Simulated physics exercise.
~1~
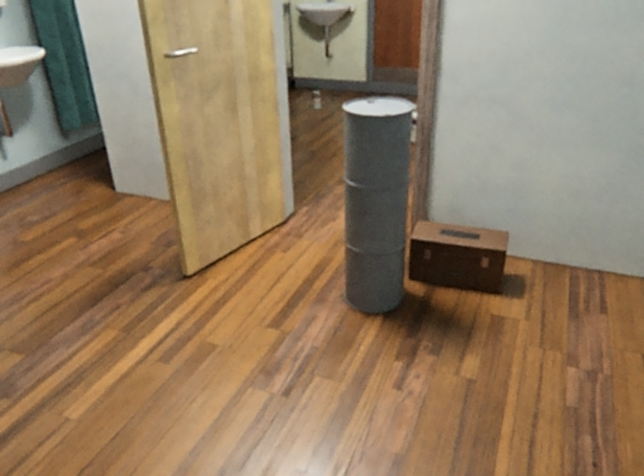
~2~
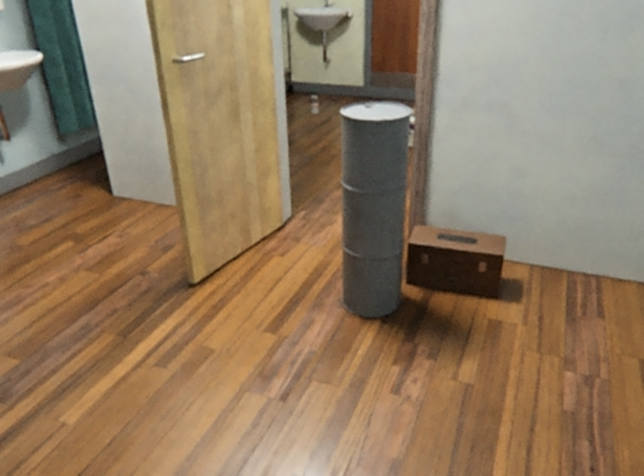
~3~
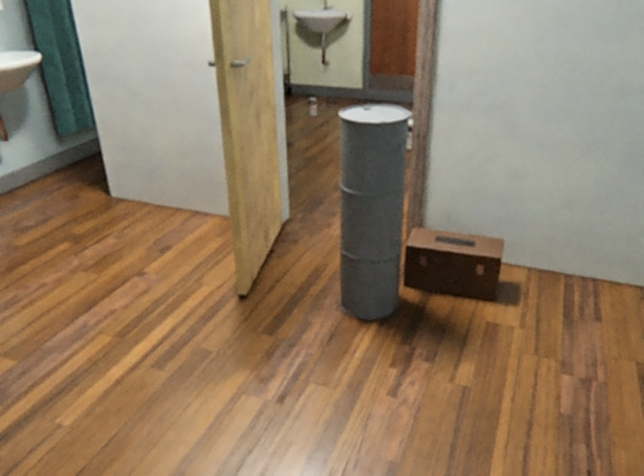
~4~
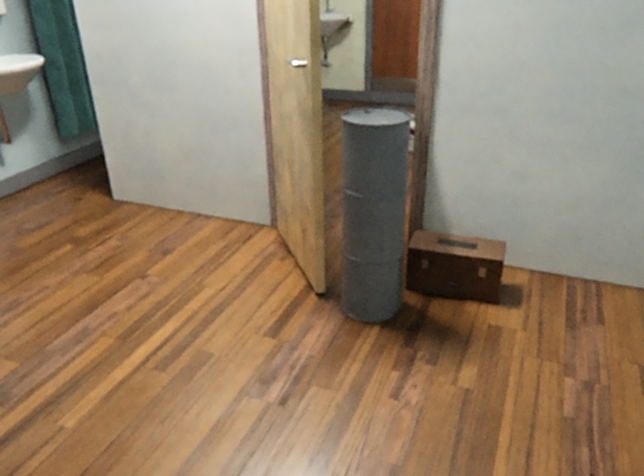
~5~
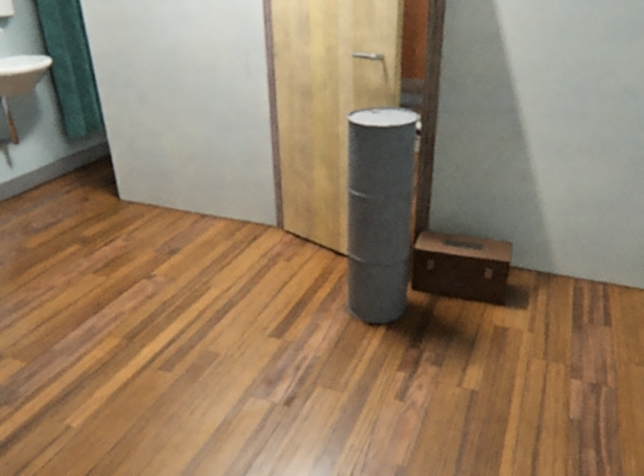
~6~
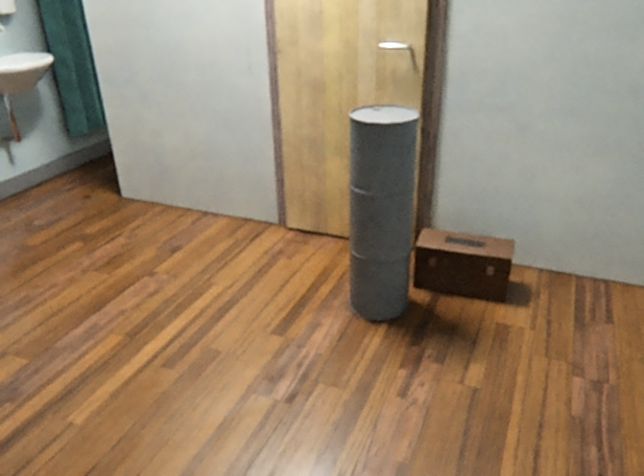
A wooden door swings shut behind a grey drum, which stays still beside a brown toolbox.
